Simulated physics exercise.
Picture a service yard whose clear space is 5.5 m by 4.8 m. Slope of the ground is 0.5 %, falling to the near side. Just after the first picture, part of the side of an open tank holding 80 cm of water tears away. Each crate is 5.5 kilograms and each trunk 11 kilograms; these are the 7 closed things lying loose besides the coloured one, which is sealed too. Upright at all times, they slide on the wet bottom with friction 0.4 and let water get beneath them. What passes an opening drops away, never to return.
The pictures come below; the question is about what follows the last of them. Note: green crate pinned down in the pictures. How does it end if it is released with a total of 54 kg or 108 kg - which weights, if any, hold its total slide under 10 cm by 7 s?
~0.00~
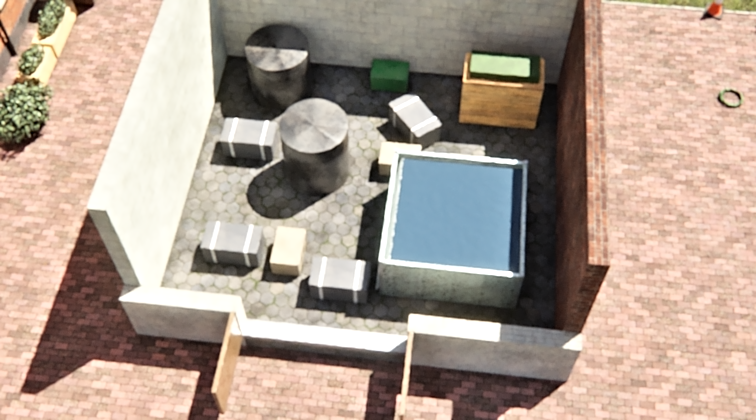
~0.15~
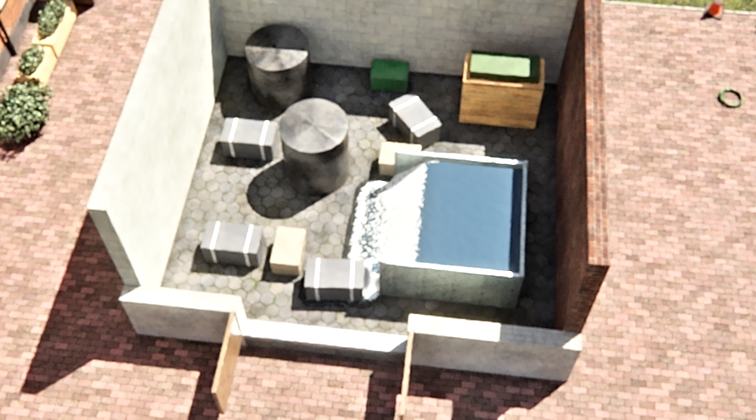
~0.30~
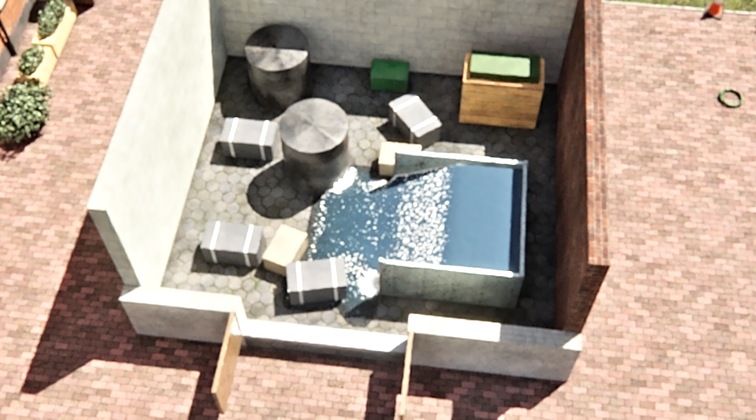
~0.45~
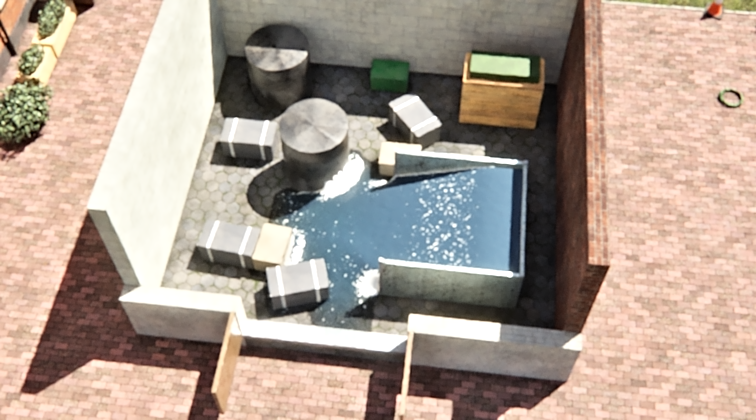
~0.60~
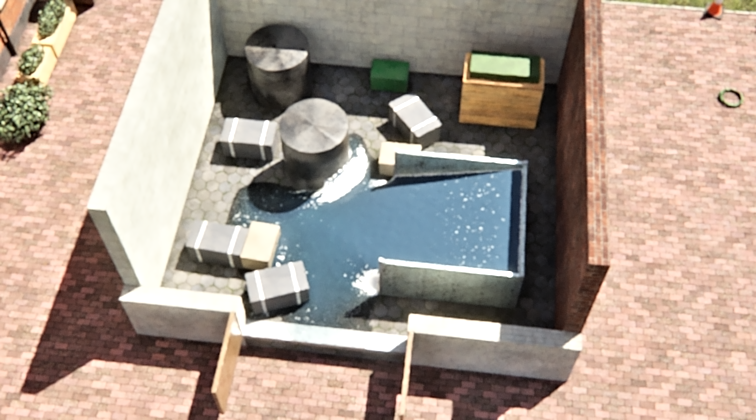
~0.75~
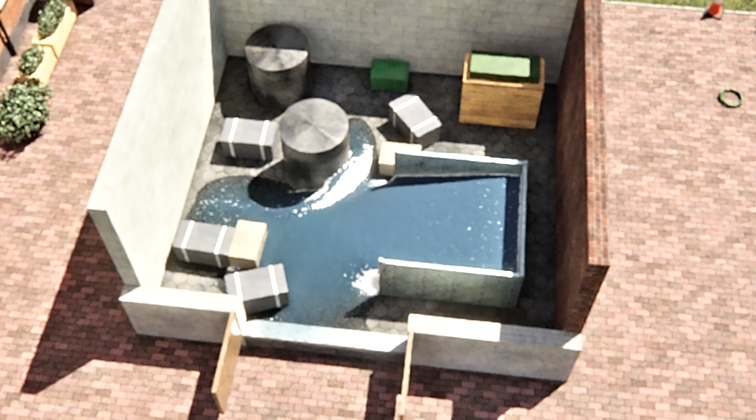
It ends with both versions staying put.
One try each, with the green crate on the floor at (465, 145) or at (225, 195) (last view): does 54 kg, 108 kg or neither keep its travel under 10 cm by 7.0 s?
Well, the little one does for the first, nothing does it for the second.
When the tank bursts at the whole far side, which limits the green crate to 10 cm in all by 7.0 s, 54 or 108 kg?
Then neither mass suffices.
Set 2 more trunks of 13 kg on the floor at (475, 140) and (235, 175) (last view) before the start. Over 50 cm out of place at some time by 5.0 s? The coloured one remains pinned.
Taking them one by one: Below the mark; above the mark.
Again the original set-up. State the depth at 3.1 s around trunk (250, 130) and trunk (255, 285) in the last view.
I'd estimate 10 cm for the first and 26 cm for the second.
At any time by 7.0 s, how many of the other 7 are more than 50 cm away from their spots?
Count: 7.
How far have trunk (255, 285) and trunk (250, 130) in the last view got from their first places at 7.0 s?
Gone out, 350 cm.
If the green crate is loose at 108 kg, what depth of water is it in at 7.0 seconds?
Depth: Approx. 10 cm.
After 1.4 s the green crate would be 0 cm from its start with 54 kg and 0 cm from its start with 108 kg; 3 cm of water round it then.
After 3.1 s the green crate would be 0 cm from its start with 54 kg and 0 cm from its start with 108 kg; 6 cm of water round it then.
After 4.9 s the green crate would be 0 cm from its start with 54 kg and 0 cm from its start with 108 kg; 10 cm of water round it then.
After 7.0 s the green crate would be 0 cm from its start with 54 kg and 0 cm from its start with 108 kg; 10 cm of water round it then.
